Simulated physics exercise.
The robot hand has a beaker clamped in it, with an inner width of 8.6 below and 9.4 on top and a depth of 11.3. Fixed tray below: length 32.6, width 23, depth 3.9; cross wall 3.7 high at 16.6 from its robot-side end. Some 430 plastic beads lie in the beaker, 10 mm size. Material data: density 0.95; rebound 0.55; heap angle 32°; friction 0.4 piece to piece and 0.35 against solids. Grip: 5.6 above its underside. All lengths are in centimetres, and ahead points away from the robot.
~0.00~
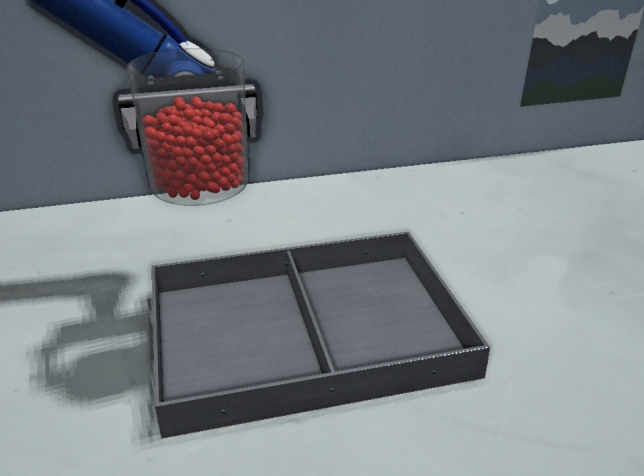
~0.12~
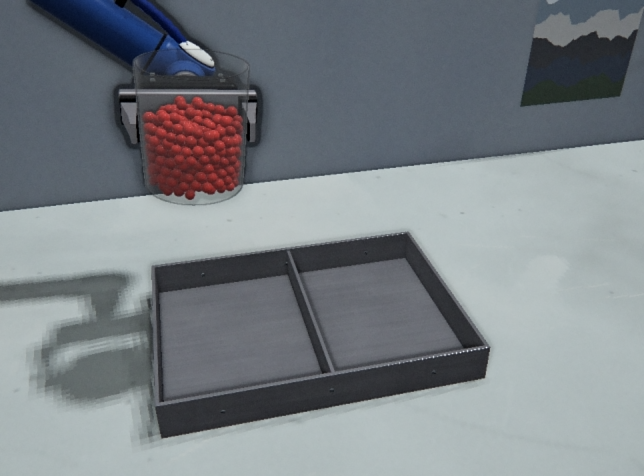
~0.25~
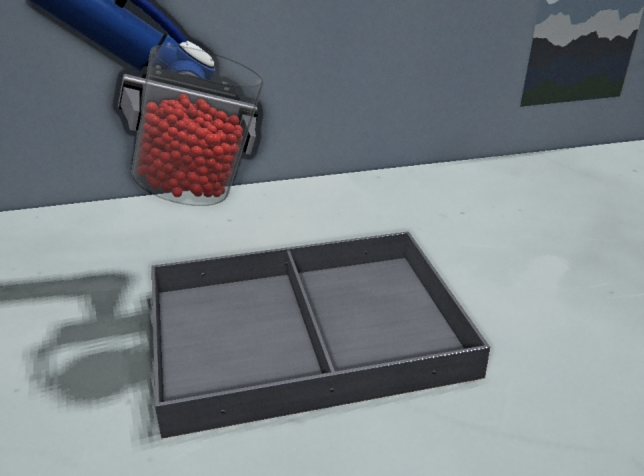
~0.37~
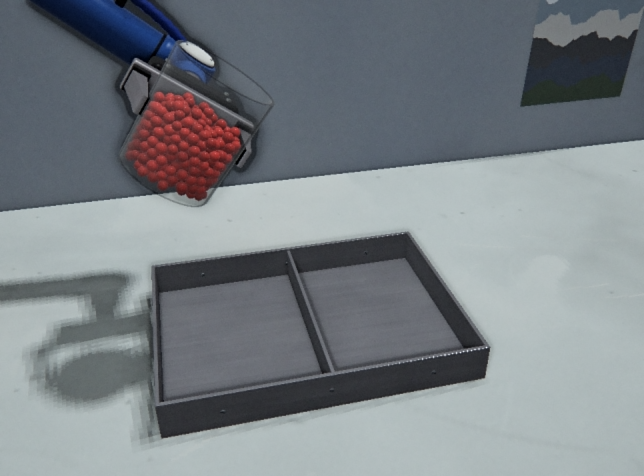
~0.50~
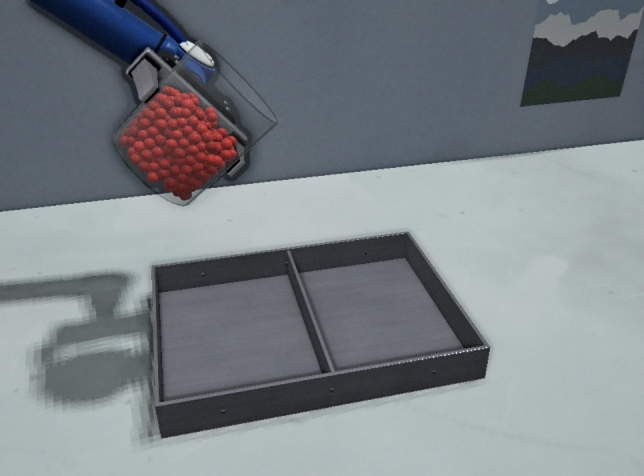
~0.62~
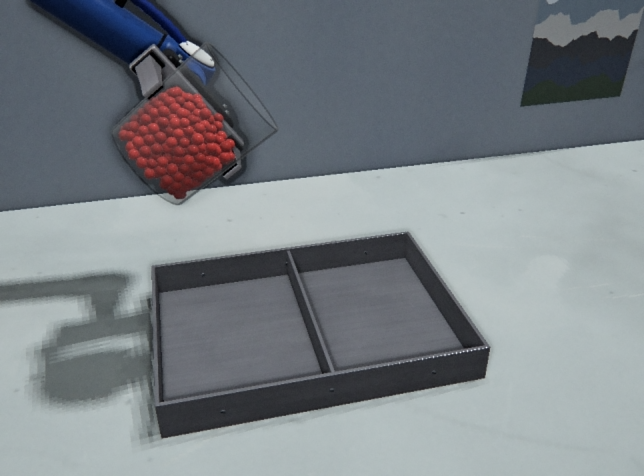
A blue robot arm holding a clear beaker of red beads above an empty, two-section dark tray tilts the beaker steadily toward the right, and the beads shift inside while all staying in the beaker.
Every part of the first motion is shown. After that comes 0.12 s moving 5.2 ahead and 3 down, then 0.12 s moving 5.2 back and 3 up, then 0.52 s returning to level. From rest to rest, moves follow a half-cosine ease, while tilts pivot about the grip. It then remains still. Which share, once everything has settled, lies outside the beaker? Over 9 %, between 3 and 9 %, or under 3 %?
Between 3 and 9 %.
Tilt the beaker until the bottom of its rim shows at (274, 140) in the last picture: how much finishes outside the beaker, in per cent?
Around 10 per cent of it.
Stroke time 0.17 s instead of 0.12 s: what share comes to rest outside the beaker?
About 0 per cent, then.
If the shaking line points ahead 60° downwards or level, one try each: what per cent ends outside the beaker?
I'd say close to 0 percent for the first and close to 15 percent for the second.
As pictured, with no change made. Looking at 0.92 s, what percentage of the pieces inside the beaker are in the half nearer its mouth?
Close to 25 in a hundred.
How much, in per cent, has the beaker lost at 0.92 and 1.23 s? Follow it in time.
In turn: 5 %, then 5 %.
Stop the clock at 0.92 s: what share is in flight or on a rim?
Around 4 per cent of the load.
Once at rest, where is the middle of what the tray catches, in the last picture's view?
Near (363, 324).
By 0.92 s, tilted 52° forward, highest piece 31 above the table; 409 in the beaker, 17 in flight or on a rim.
By 1.23 s, tilted 11° forward, highest piece 30 above the table; 404 in the beaker, 9 in the far-side part, 1 in the robot-side part, 12 in flight or on a rim.
By 1.58 s, level, highest piece 30 above the table; 404 in the beaker, 13 in the far-side part, 7 on the table or floor, 2 in the robot-side part.
By 2.63 s, level, highest piece 30 above the table; 404 in the beaker, 13 in the far-side part, 7 on the table or floor, 2 in the robot-side part.
Final count, 404 in the beaker, 13 in the far-side part, 7 on the table or floor, 2 in the robot-side part. That is 5 % outside the beaker.
